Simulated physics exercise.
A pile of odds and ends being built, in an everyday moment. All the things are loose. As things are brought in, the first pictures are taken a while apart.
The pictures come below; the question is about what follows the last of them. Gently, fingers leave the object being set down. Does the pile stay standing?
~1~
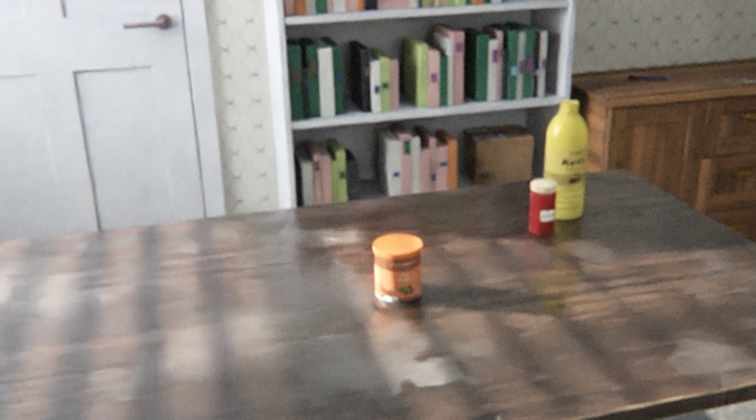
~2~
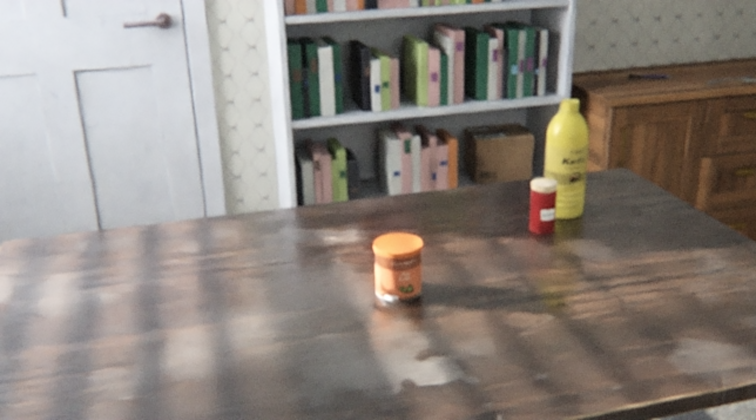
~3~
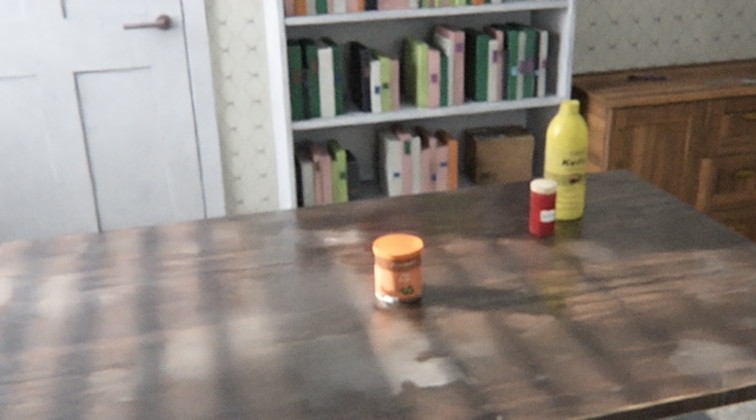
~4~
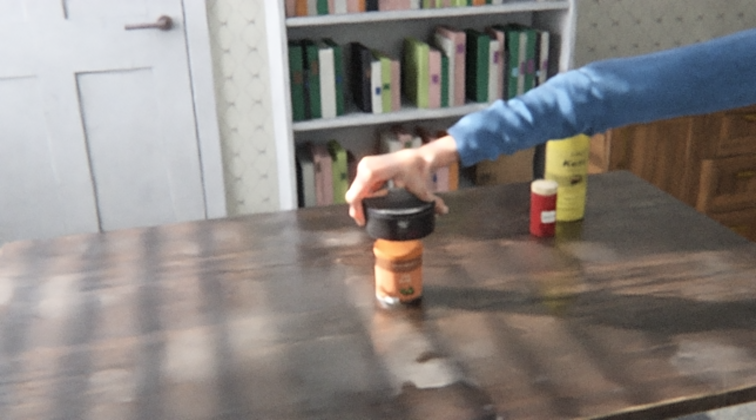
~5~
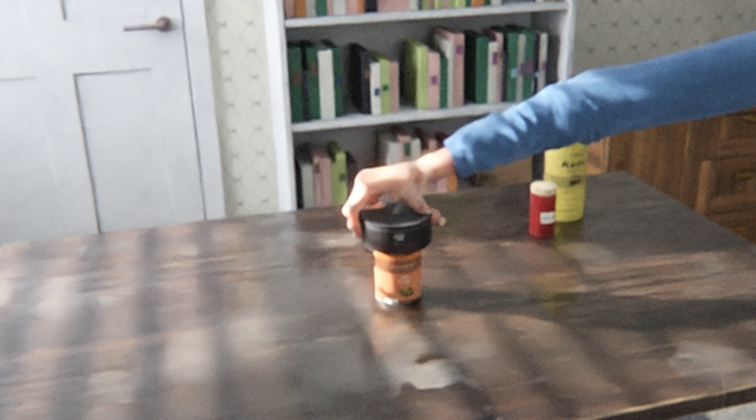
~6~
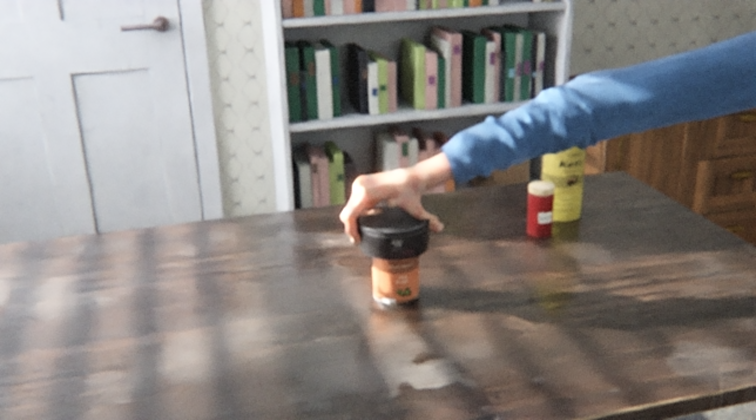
The pile is stable.
Then, 1.00 s later than the last frame, all is still.
Then, 2.10 s later than the last frame, black tub resting near (394, 233).
When it is over, all 4 as before. End places, in pixels of the last picture, black tub near (394, 233). The pile keeps its balance.
